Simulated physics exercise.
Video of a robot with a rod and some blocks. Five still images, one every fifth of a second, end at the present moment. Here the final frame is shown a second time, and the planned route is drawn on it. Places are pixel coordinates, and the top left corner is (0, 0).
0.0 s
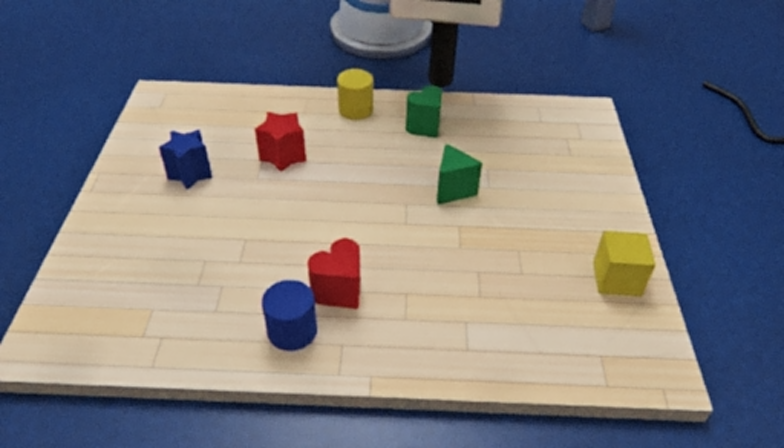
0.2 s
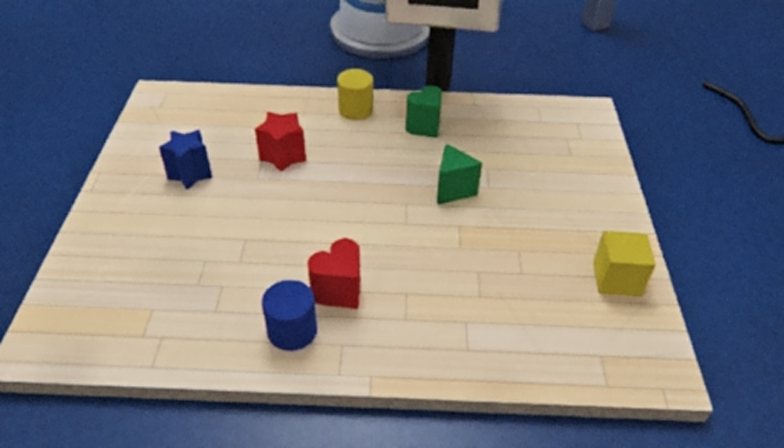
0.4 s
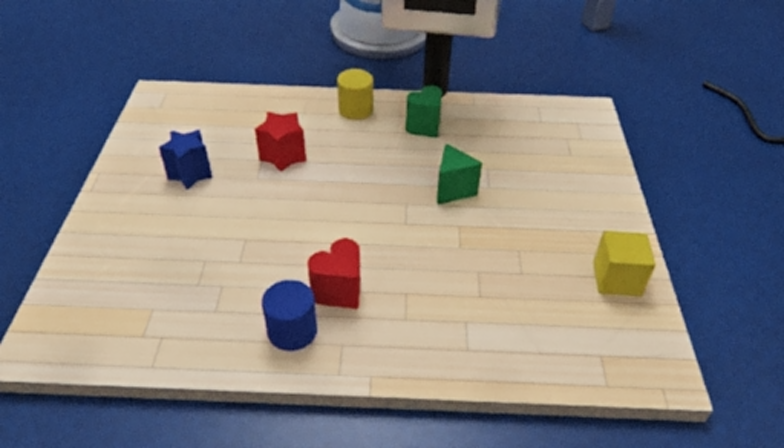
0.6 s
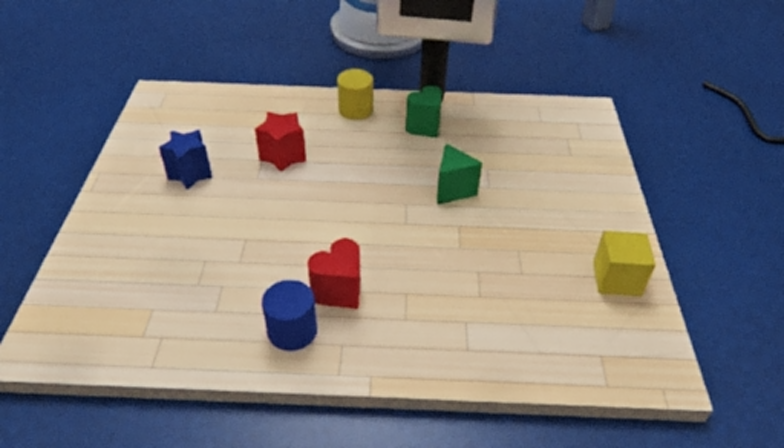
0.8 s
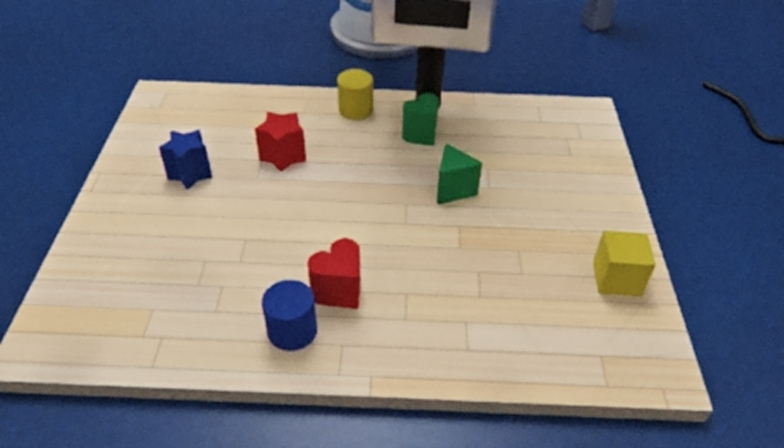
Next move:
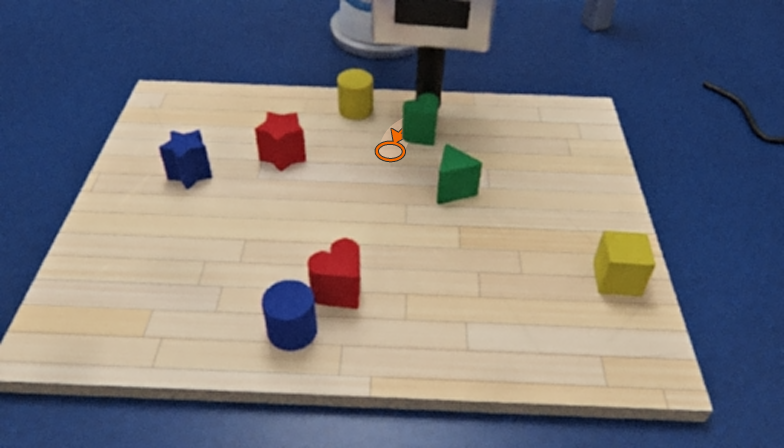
On a pale wooden board set on a blue surface, eight red, blue, green and yellow blocks sit scattered while a robot's dark rod stands at the far edge. The rod eases slightly left and toward the viewer, then nudges the green heart-shaped block a little nearer; the other blocks stay still.
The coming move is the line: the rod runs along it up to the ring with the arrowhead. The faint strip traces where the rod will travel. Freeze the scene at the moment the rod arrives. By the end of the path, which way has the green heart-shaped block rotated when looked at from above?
The sense of turning is anti-clockwise.
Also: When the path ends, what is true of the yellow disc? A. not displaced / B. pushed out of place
Choice A: Not displaced.
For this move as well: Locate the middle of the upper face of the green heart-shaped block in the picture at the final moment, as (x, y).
Its top middle: (420, 132).
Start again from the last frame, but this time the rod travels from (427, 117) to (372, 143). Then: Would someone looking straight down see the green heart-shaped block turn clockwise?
Short answer: No.
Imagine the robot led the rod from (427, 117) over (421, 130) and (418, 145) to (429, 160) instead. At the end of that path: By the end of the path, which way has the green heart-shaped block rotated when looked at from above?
My prediction: CW.
Path on the board, from (427, 117) over (410, 125) and (397, 137) to (390, 151).
What follows on the original path. Halfway along, rod at (403, 120); green heart-shaped block at (416, 119), turned 50° anticlockwise.
At the end, rod at (391, 141); yellow disc in place; green heart-shaped block at (420, 132), turned 110° anticlockwise.
